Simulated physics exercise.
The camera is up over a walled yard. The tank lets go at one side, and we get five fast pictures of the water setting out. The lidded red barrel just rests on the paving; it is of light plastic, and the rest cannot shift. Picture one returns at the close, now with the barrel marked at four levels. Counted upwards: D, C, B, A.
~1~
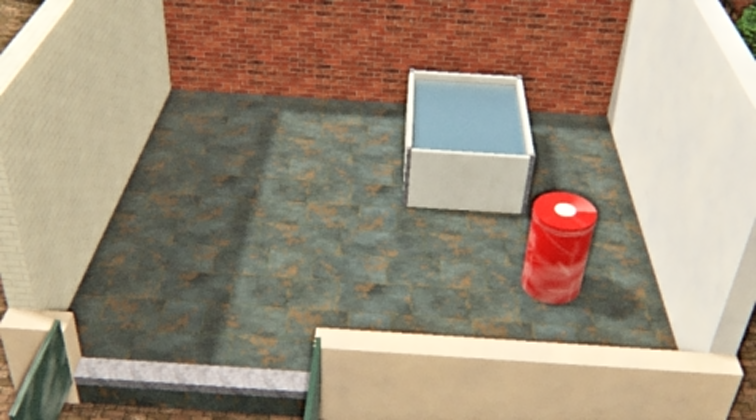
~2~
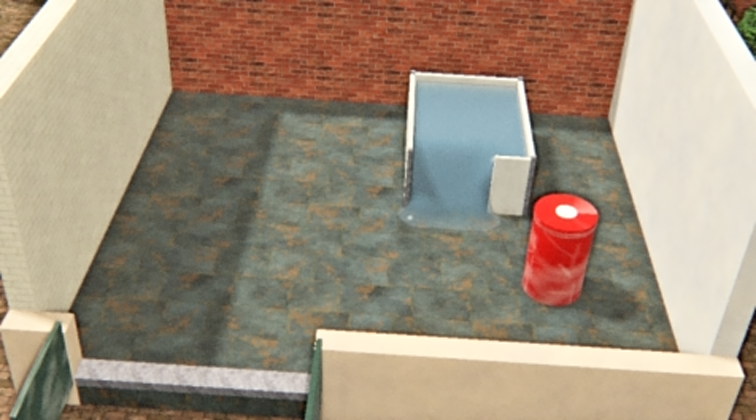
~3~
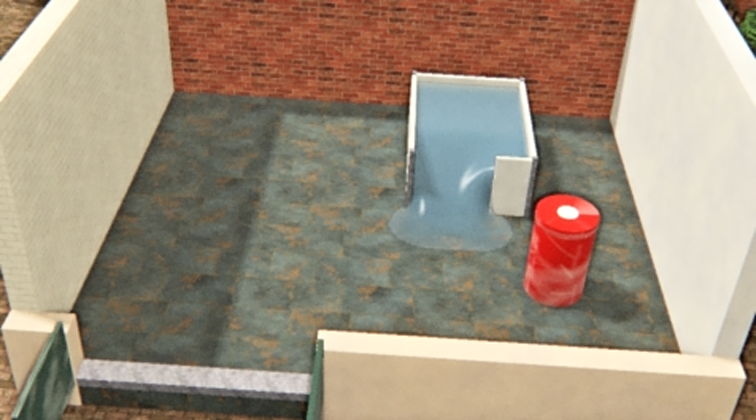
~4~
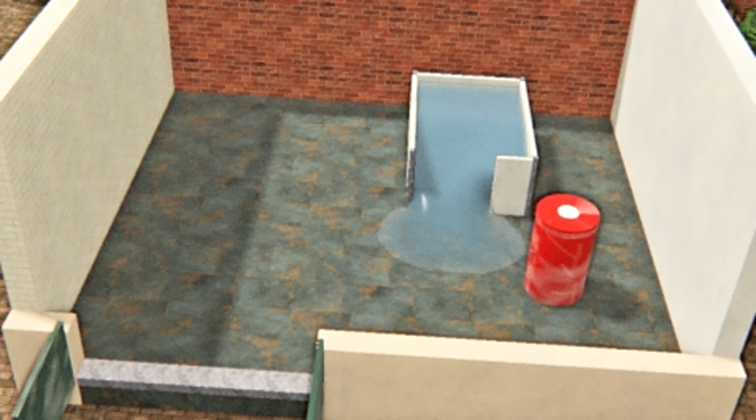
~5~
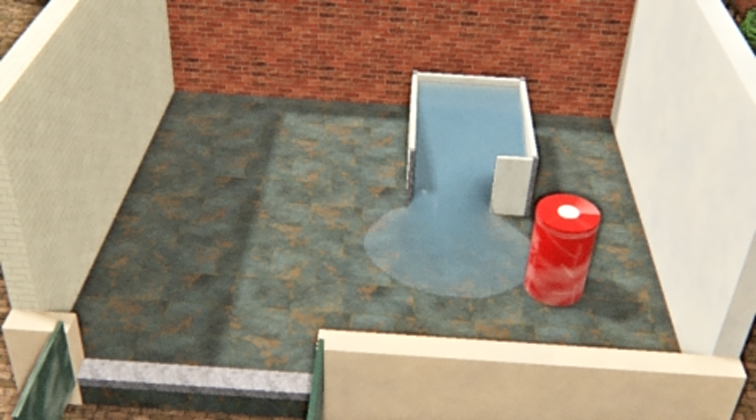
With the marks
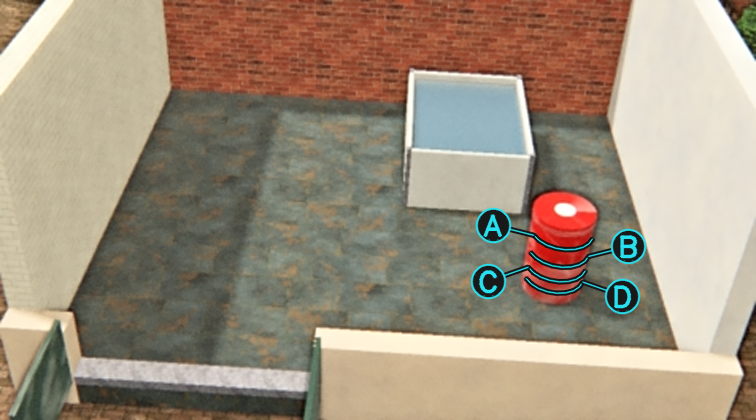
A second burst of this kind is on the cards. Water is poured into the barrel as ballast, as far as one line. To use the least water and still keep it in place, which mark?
Use mark D.
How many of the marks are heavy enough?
All of them.
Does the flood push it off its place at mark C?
No, not at all.
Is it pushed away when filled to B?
No, that is safe.
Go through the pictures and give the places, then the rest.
Lid of the red barrel at (565, 210); tank full, its middle at (467, 117); open gate at (195, 324), in the first frame.
In the second frame, 1 % of the ground under water, its edge towards the barrel at (482, 222).
In the third frame, 3 % of the ground under water, its edge towards the barrel at (491, 242).
In the fourth frame, 5 % of the ground under water, its edge towards the barrel at (510, 254).
Lid of the red barrel at (569, 213); 8 % of the ground under water, its edge towards the barrel at (519, 279), in the fifth frame.
In cyan, A at (565, 249); B at (561, 267); C at (558, 281); D at (556, 293); from the bottom up D, C, B, A.
If A is chosen, it does not move.
If B is chosen, it does not move.
If C is chosen, it does not move.
If D is chosen, it does not move.
